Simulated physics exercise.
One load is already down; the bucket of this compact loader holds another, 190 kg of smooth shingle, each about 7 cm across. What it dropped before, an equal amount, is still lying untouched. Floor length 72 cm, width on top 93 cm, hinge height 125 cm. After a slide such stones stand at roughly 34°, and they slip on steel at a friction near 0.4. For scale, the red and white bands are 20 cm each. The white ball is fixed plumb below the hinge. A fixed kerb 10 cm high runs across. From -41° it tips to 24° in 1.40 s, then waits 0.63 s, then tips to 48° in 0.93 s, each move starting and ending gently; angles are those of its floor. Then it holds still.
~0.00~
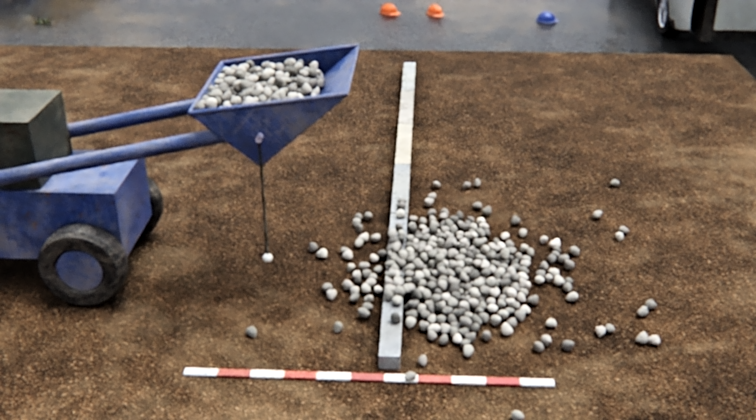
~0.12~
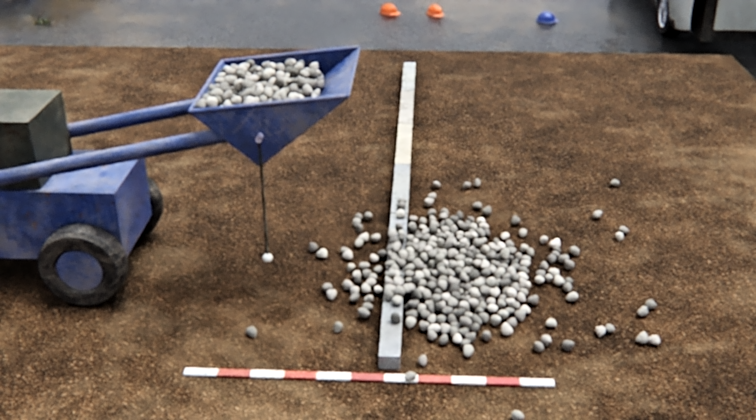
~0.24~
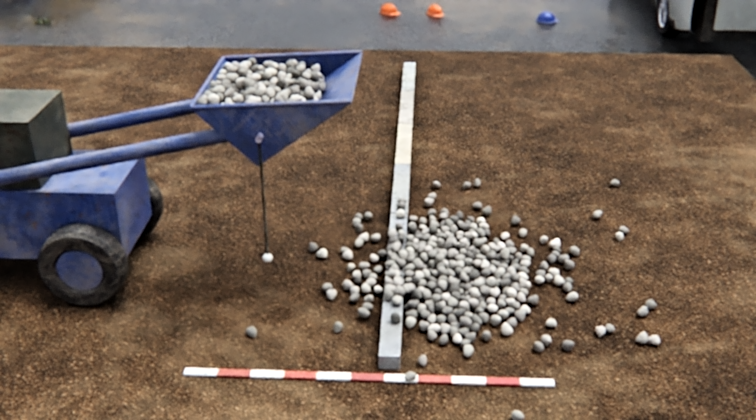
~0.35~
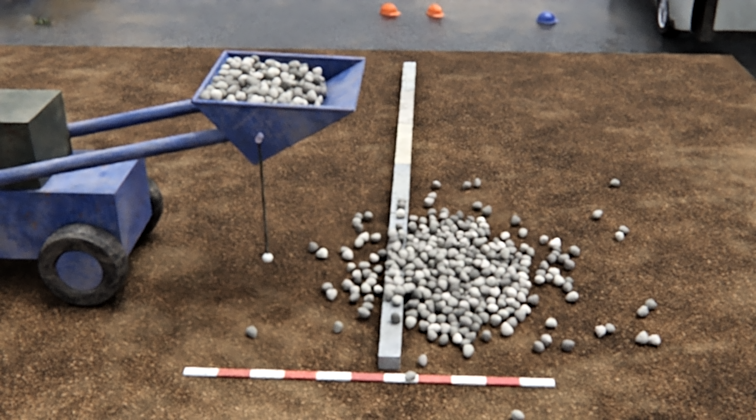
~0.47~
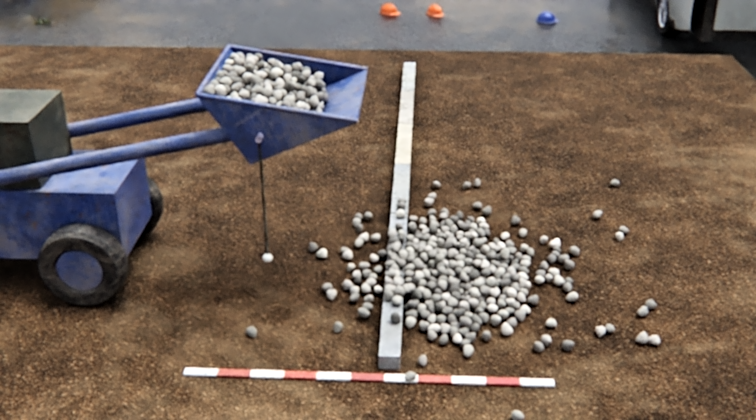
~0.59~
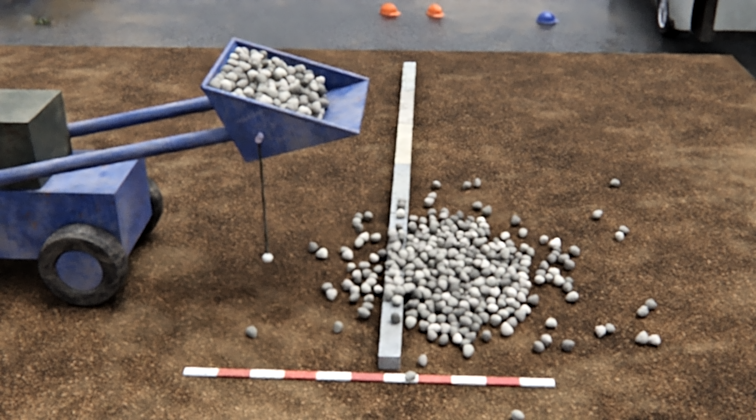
A blue loader bucket full of grey stones tilts gradually forward, its right-hand lip lowering.
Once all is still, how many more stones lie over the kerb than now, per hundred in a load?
Some 69 per cent is added.
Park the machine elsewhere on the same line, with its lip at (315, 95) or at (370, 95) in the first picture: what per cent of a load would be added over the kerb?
Near 30 per cent from the first place, 90 from the second.
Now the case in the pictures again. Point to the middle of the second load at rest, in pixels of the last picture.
Near (422, 262).
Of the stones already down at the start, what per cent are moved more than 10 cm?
Roughly 15 per cent of them.
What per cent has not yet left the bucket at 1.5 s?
Roughly 70 per cent is still inside.
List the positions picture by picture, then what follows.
In the first frame, the bucket is at -41°, its lip at (347, 94); the top of the load is at (276, 73). The earlier load is highest near (413, 258), 16 cm above ground level, 14 % on this side of the kerb, 86 % over the kerb.
In the second frame, the bucket is at -40°, its lip at (348, 96); the top of the load is at (271, 72); the stones move at 0.1 m/s on average.
In the third frame, lip at (351, 102), floor tilted -36°, highest stones at (247, 72); the stones move at 0.1 m/s on average.
In the fourth frame, the bucket is at -31°, its lip at (354, 110); the top of the load is at (240, 67); the stones move at 0.2 m/s on average.
In the fifth frame, the bucket is at -24°, its lip at (357, 121); the top of the load is at (240, 65); the stones move at 0.2 m/s on average.
In the sixth frame, the bucket is at -16°, its lip at (359, 133); the top of the load is at (242, 61); the stones move at 0.2 m/s on average.
After 1.0 s the floor is at 14°; in per cent of one load, 100 in the bucket, 14 on this side of the kerb, 86 over the kerb; the foremost stones are at (629, 264).
After 1.5 s the floor is at 24°; in per cent of one load, 72 in the bucket, 41 on this side of the kerb, 86 over the kerb; the foremost stones are at (629, 264).
After 3.4 s the floor is at 48°; in per cent of one load, 0 in the bucket, 45 on this side of the kerb, 155 over the kerb; the foremost stones are at (629, 264).
After 5.8 s the floor is at 48°; in per cent of one load, 0 in the bucket, 45 on this side of the kerb, 155 over the kerb; the foremost stones are at (629, 264). Net gain over the kerb, 69.
